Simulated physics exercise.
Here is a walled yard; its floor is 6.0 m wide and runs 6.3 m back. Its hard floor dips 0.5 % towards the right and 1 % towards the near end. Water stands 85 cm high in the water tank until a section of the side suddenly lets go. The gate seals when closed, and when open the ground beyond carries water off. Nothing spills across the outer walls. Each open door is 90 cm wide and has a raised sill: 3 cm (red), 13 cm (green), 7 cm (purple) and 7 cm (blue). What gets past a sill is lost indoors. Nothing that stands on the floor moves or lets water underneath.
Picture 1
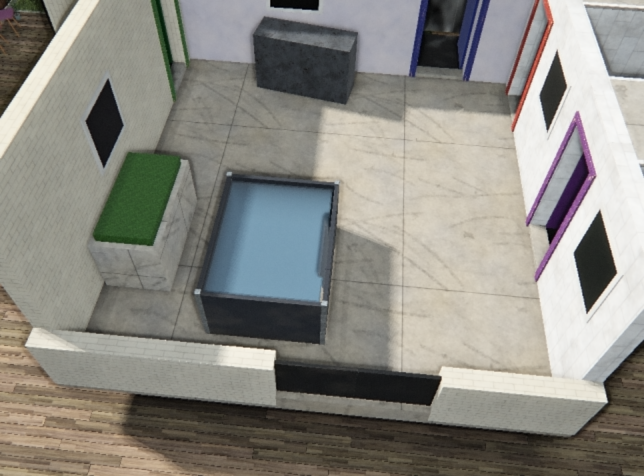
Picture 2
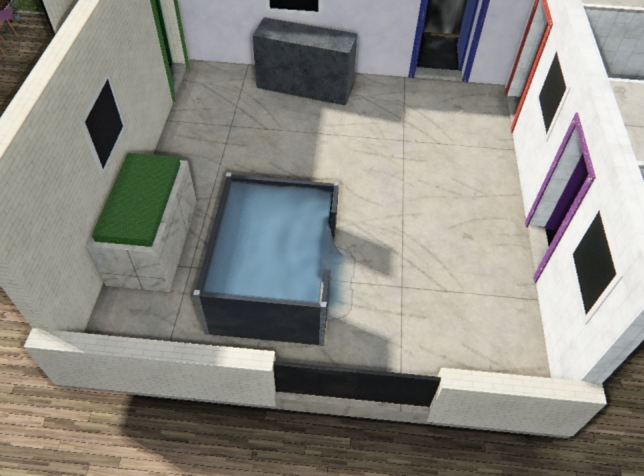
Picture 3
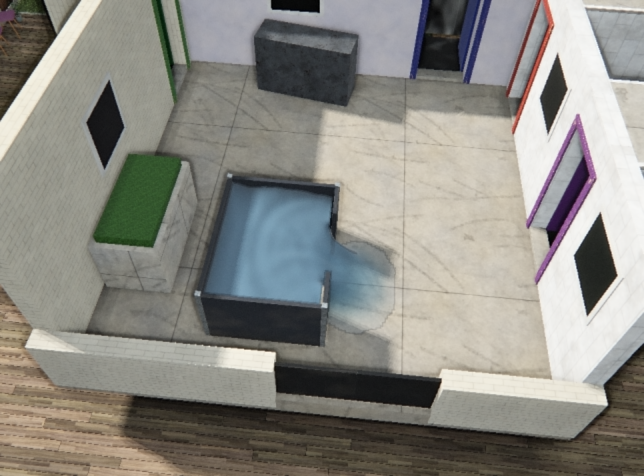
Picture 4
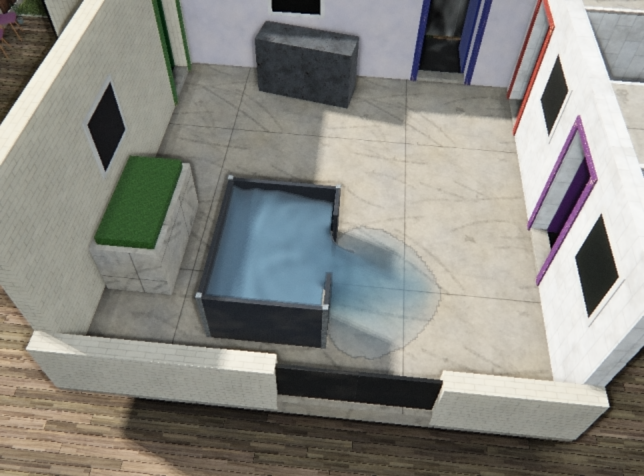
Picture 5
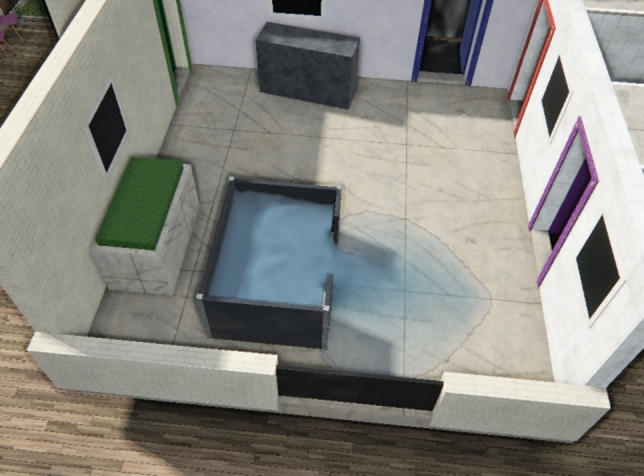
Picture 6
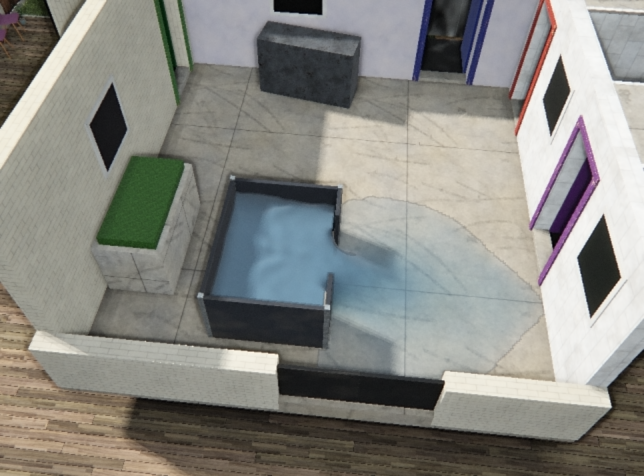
A walled yard with a pale, marble-like floor is seen from high above its low near wall, with dark wooden boards outside. A dark-sided tank of blue water stands left of centre, with a green-topped white block to its left, a grey block behind, and blue, red and purple doorways beyond and to the right. Water pours through a gap in the tank's right side and spreads rightward in a widening sheet, while the level inside drops slightly.
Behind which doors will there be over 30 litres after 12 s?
Within that time: At the red door it passes the limit; at the green door it keeps below the limit; at the purple door it exceeds the limit; at the blue door it passes the limit.
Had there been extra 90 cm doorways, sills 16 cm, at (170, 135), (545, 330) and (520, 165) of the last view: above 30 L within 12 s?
In that order: Under, above, under.
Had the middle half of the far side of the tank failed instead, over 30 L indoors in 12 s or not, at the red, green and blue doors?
Against that limit: Red over, green above, blue above.
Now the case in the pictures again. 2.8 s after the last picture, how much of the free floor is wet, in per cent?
Near 40 per cent is wet.
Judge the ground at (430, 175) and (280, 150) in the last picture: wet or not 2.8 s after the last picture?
In turn: Flooded, dry.
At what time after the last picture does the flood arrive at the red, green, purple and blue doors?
Arrival: Red 1.3 s, green 6.0 s, purple 0.2 s, blue 2.2 s.
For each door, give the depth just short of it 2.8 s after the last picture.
In cm: Red 5, green 0, purple 20, blue 7.
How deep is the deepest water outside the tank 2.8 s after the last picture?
About 22 cm.
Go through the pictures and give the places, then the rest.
The first frame shows still water, 85 cm deep, in the water tank at (273, 238).
In the second frame, the front is at (336, 314), 0.5 m from the gap at (327, 270); 0.2 m2 of floor is under water; 85 cm left at the back of the water tank.
In the third frame, water pours out at (328, 271) and has run 0.9 m, to (386, 308); typically 13 cm deep outside, 79 cm at the water tank's back.
In the fourth frame, the front is at (435, 296), 1.5 m from the gap at (329, 273); 2.2 m2 of floor is under water; 72 cm left at the back of the water tank.
In the fifth frame, the front is at (484, 305), 2.2 m from the gap at (329, 274); 4.1 m2 of floor is under water; 71 cm left at the back of the water tank.
In the sixth frame, the front is at (534, 313), 2.8 m from the gap at (330, 273); 6.4 m2 of floor is under water; 67 cm left at the back of the water tank.
Then, 0.7 s after the last picture water covers 30 % of the floor and is deepest (56 cm) near (538, 409); red door not reached, green door not reached, purple door 19 cm at the sill, 44 L in, blue door not reached.
Then, 1.5 s after the last picture water covers 35 % of the floor and is deepest (35 cm) near (534, 381); red door 4 cm at the sill, 0 L in, green door not reached, purple door 24 cm at the sill, 146 L in, blue door not reached.
Then, 2.8 s after the last picture water covers 40 % of the floor and is deepest (22 cm) near (449, 400); red door 5 cm at the sill, 2 L in, green door not reached, purple door 20 cm at the sill, 234 L in, blue door 7 cm at the sill, 0 L in.
Then, 6.3 s after the last picture water covers 70 % of the floor and is deepest (17 cm) near (305, 78); red door 9 cm at the sill, 51 L in, green door 5 cm at the sill, 0 L in, purple door 10 cm at the sill, 331 L in, blue door 11 cm at the sill, 42 L in.
Then, 11.3 s after the last picture water covers 90 % of the floor and is deepest (10 cm) near (553, 410); red door 8 cm at the sill, 128 L in, green door 2 cm at the sill, 0 L in, purple door 6 cm at the sill, 338 L in, blue door 6 cm at the sill, 55 L in.
